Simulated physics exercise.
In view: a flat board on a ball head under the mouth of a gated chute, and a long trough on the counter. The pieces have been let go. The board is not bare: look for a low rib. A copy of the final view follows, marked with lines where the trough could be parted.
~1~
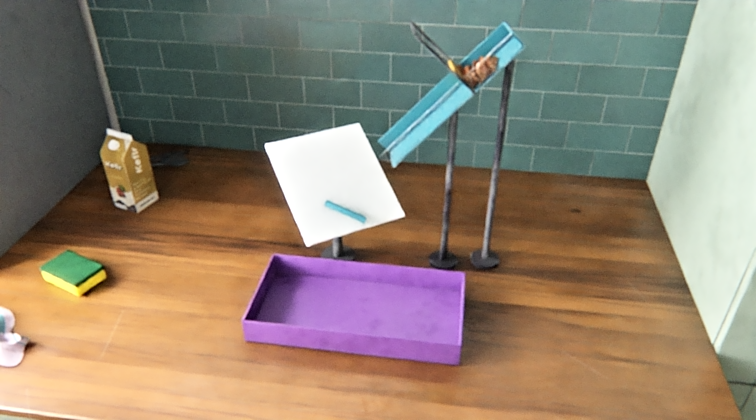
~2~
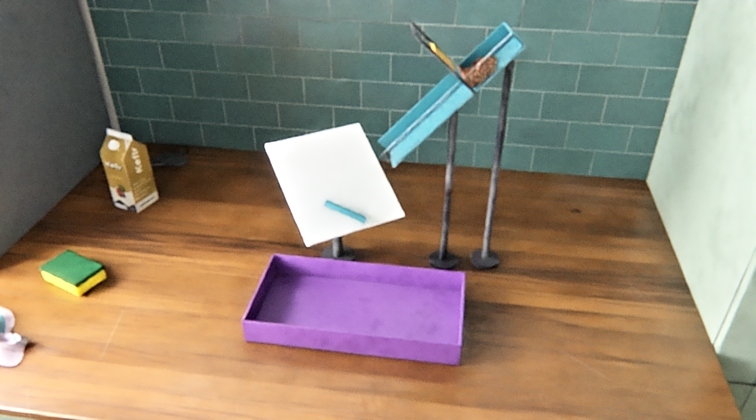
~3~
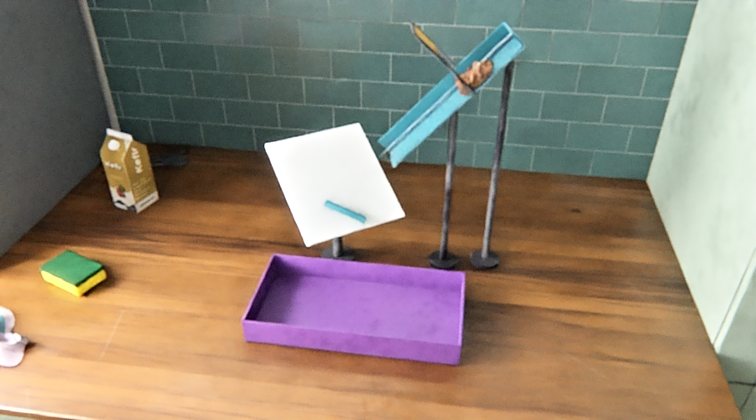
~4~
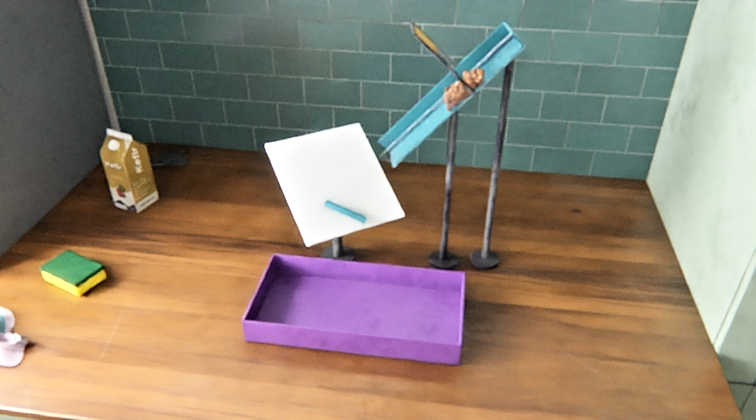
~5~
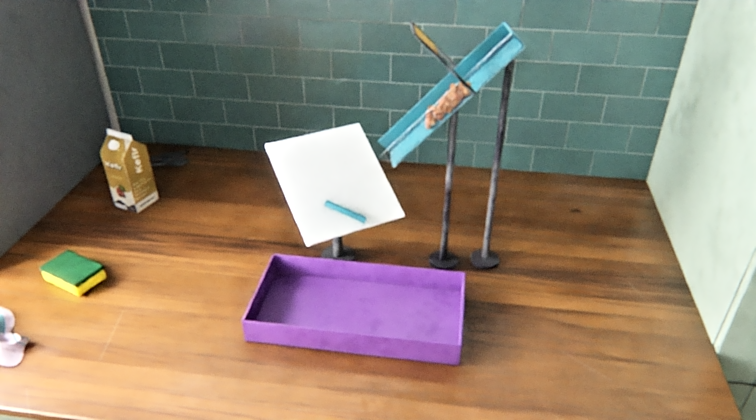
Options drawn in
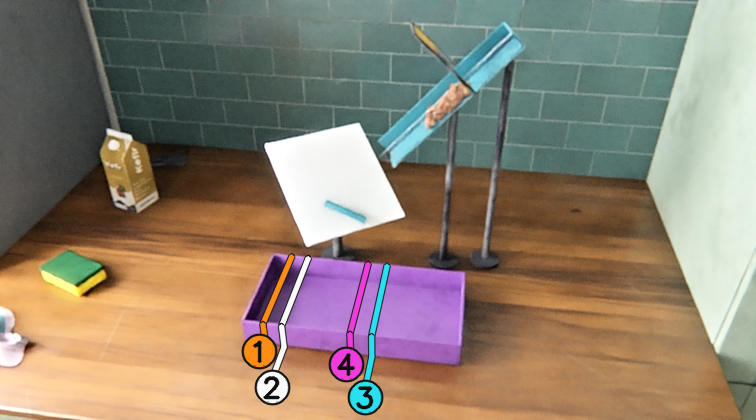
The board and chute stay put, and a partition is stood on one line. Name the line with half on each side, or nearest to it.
The answer is line 3.
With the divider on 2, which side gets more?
The right side.
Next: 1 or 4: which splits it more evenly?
Here it is line 4.
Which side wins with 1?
The right side.
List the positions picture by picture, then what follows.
Load behind the gate near (478, 73), bits of dog kibble; lip of the chute near (392, 160), sloping fairly steeply, in the first picture.
Middle of the board near (335, 180), tilted fairly steeply; middle of its low edge near (358, 230); of its high edge near (314, 133), in the second picture.
Front corners of the trough near (243, 321) and (460, 345), empty; front of the load near (461, 92), in the third picture.
Middle of the load near (461, 89); its front near (449, 109), close to a quarter of the way to the lip; rib from (326, 200) to (366, 218), in the fourth picture.
Middle of the load near (447, 102); its front near (428, 123), close to half of the way to the lip, in the fifth picture.
On the marked copy, line 1 crosses the front rim at (263, 323); line 2 crosses the front rim at (281, 325); line 3 crosses the front rim at (371, 335); line 4 crosses the front rim at (350, 332).
If 1 is chosen, of what is caught, a small share on the left of the divider, all but a few on the right.
If 2 is chosen, of what is caught, a small share on the left of the divider, the bulk on the right.
If 3 is chosen, of what is caught, close to half on the left of the divider, close to half on the right.
If 4 is chosen, of what is caught, close to a quarter on the left of the divider, the bulk on the right.
